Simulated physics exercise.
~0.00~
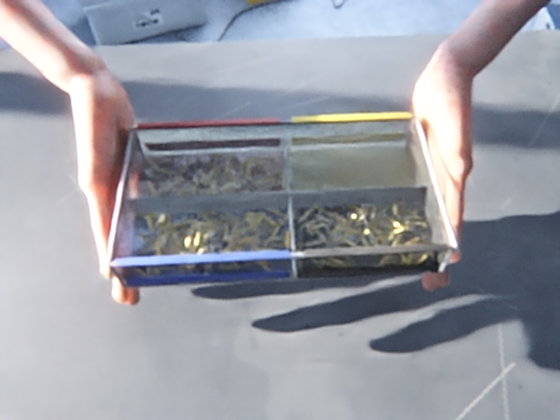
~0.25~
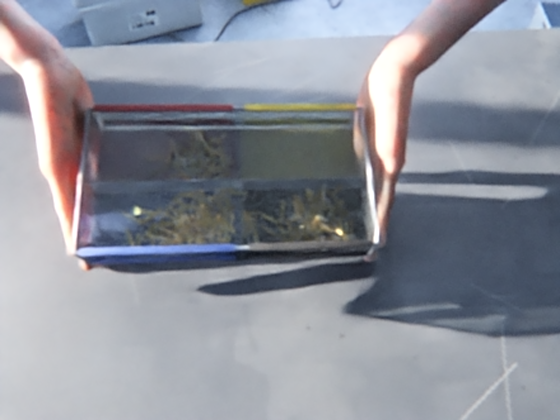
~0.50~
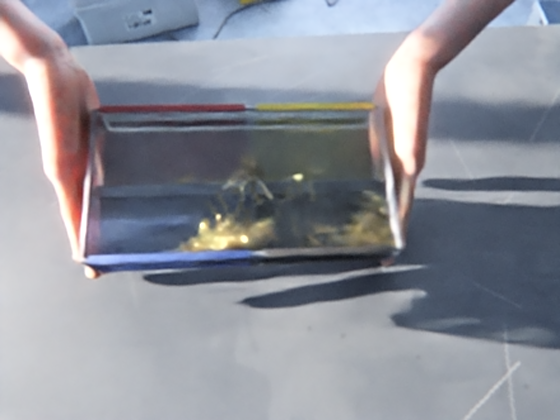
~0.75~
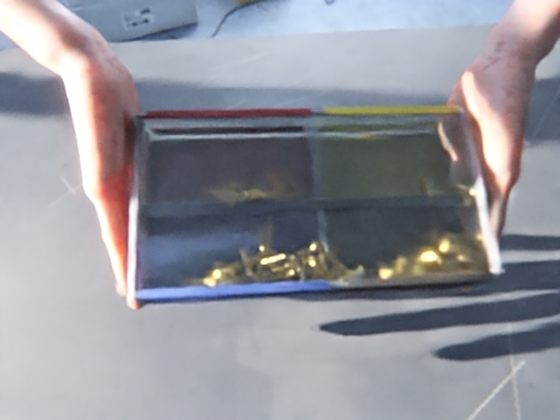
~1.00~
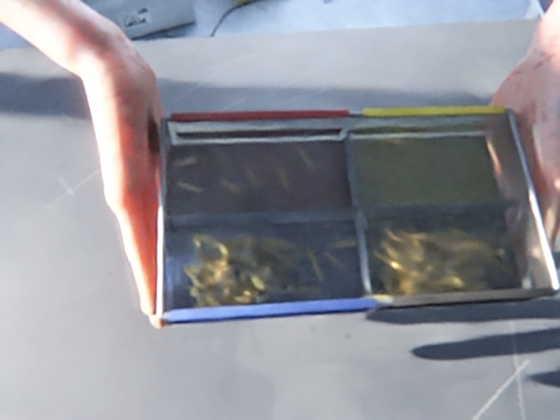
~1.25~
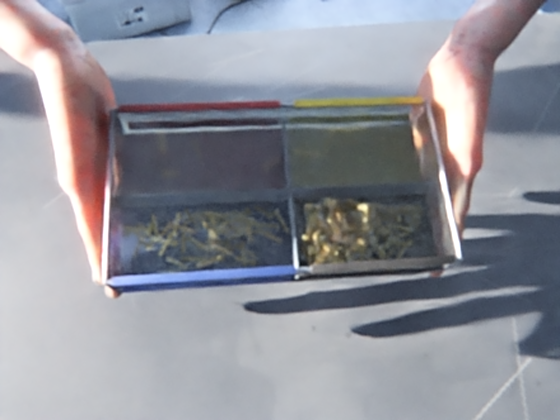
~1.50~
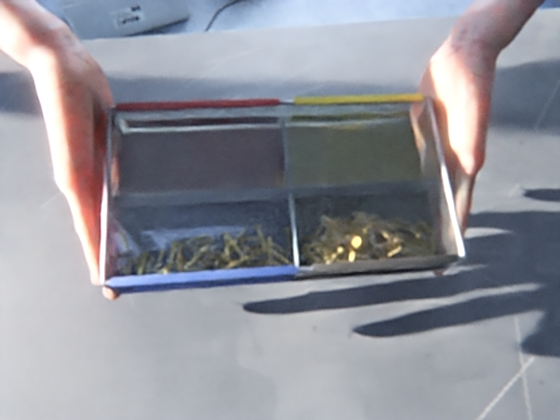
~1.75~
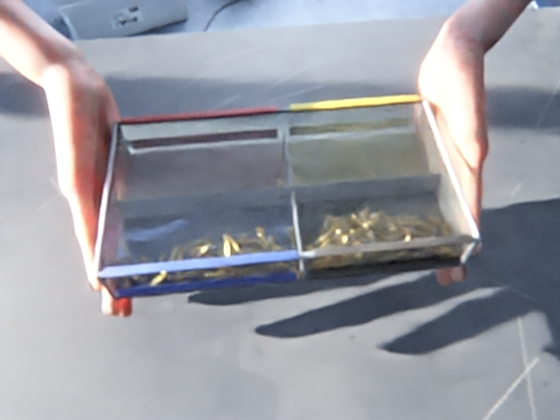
Two hands shake and tilt a divided box until its brass-coloured screws fill the near compartments.
